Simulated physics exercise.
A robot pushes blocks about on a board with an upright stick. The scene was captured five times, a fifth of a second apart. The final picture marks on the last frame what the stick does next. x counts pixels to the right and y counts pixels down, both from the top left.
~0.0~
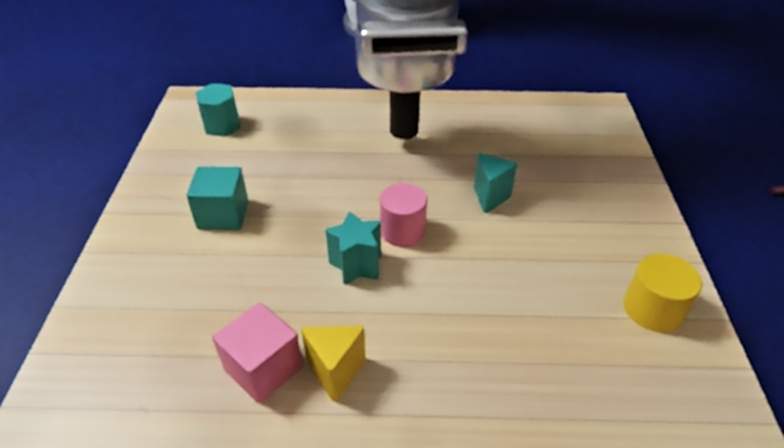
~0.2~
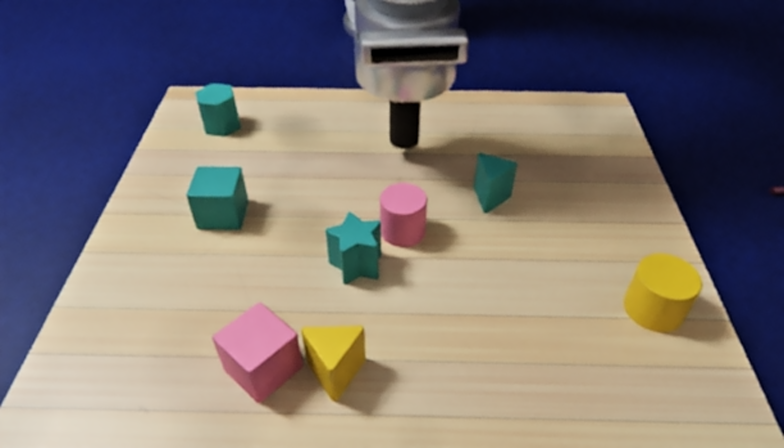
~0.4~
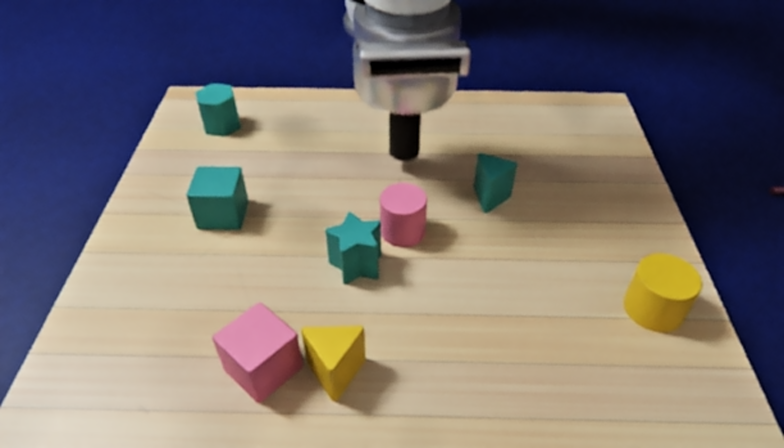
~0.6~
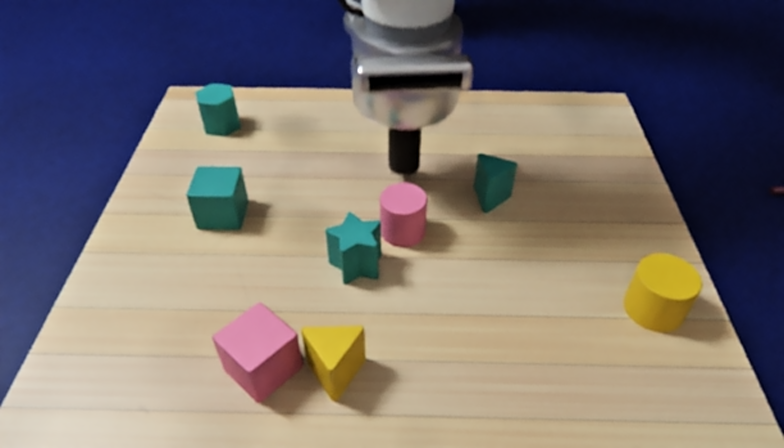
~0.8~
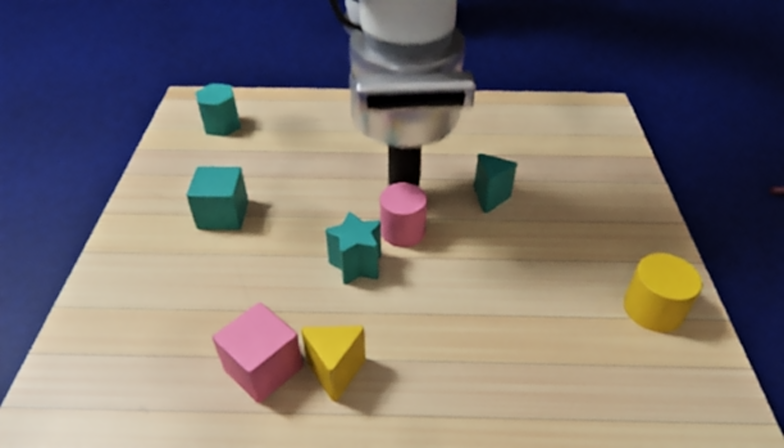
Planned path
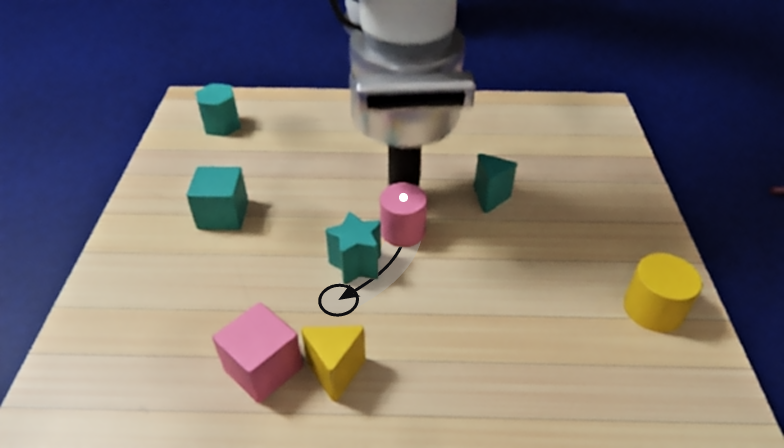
A robot arm with a black upright stick hangs over the far side of a pale wooden board on a blue surface, seen from above at an angle. Turquoise blocks sit at left, centre and right of centre, with a pink cylinder mid-board, a pink cube and yellow triangle nearer, and a yellow cylinder at right. The arm moves the stick steadily nearer, to just behind the pink cylinder, while the blocks and view stay still.
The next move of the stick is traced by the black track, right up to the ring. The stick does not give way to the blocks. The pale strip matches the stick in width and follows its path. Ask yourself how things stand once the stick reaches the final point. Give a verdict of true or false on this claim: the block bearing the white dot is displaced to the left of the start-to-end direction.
True.
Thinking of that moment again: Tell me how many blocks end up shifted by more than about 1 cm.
This push will displace two blocks.
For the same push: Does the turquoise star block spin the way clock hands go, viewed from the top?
Yes, it checks out.
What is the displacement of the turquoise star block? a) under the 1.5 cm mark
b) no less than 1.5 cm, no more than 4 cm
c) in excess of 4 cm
c.
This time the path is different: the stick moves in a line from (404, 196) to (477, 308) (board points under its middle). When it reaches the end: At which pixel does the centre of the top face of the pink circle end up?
Close to (406, 235).
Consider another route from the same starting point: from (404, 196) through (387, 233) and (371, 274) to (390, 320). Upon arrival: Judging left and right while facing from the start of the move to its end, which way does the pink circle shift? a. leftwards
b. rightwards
a: Leftwards.
The drawn path runs from (404, 196) via (406, 232) and (384, 270), ending at (339, 300); the dot is on the pink circle.
On the path given first. One third of the way, stick (406, 220); turquoise star block (348, 237), turned 30° clockwise; pink circle (402, 230).
Two thirds of the way, stick (382, 257); turquoise star block (336, 249), turned 70° clockwise; pink circle (392, 270).
At the end, stick (337, 286); yellow triangular block not moved; turquoise star block (284, 268), turned 90° clockwise; pink circle (384, 283).
